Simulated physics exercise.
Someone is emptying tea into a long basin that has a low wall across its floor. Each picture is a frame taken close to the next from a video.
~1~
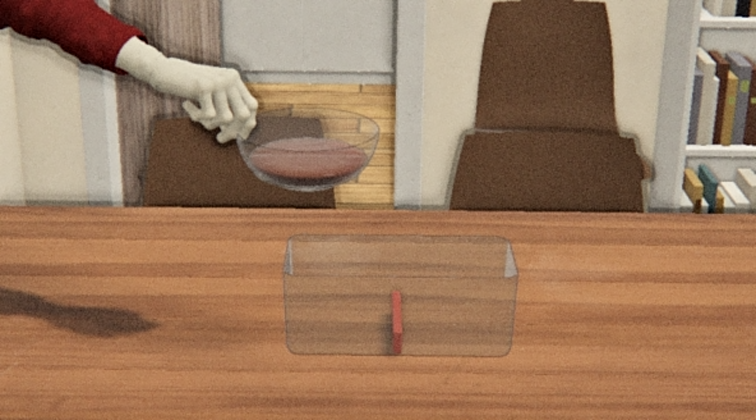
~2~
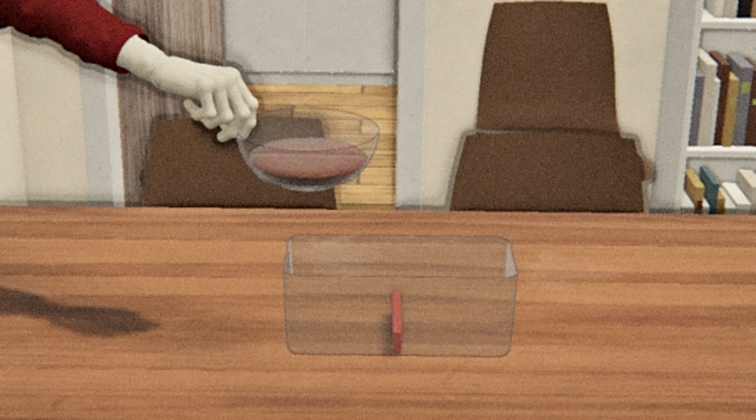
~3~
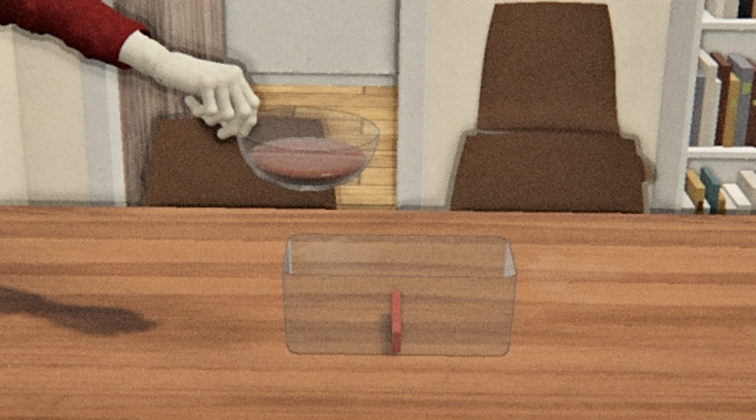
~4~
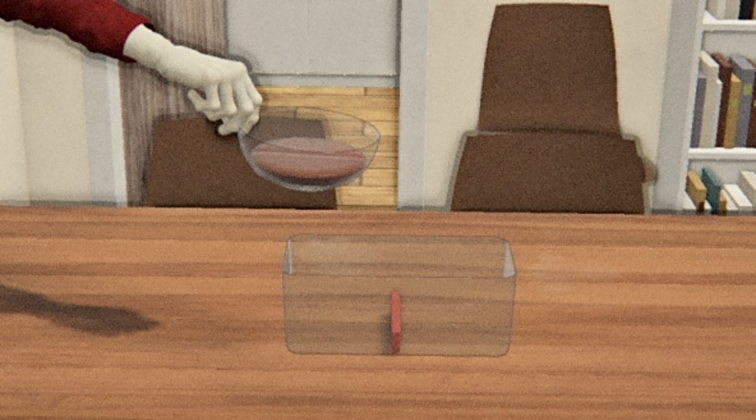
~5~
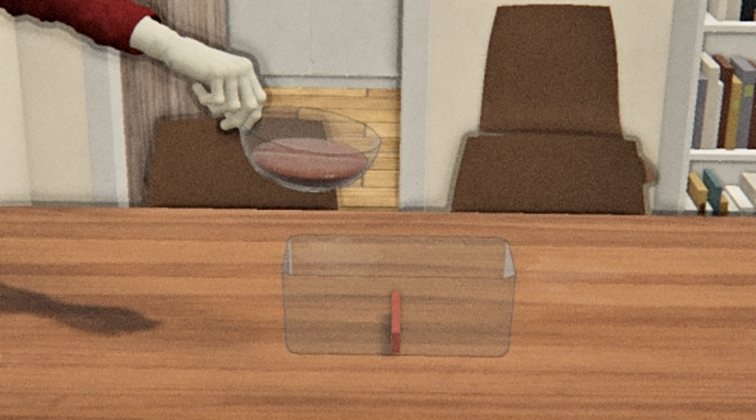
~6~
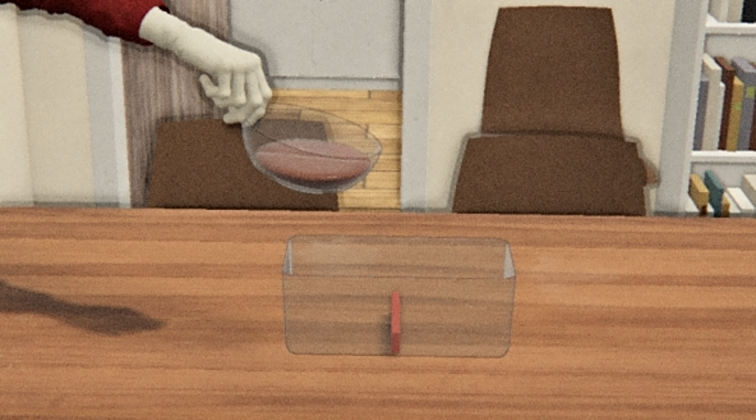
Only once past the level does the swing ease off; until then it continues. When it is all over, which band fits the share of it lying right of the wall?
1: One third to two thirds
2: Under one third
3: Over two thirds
1, one third to two thirds.
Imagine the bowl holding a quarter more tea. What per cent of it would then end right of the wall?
About 60 %.
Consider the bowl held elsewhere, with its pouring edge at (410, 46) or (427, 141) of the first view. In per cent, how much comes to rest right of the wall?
You'd get around 80 per cent and then around 90 per cent.
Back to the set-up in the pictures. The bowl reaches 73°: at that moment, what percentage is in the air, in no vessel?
Around 35 %.
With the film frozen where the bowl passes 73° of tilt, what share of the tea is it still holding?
40 %.
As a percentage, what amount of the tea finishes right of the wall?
Some 55 parts in a hundred.
A moment on, the bowl is tipped part way and 38 per cent is still to pour, 2 is left of the wall and 23 right of it.
Next, the bowl is tipped right over and 0 per cent is still to pour, 45 is left of the wall and 53 right of it.
Then the bowl is tipped right over and 0 per cent is still to pour, 46 is left of the wall and 54 right of it.
Later the bowl is tipped right over and 0 per cent is still to pour, 45 is left of the wall and 54 right of it.
In the end 45 per cent lies left of the wall, 54 right of it and 1 outside.
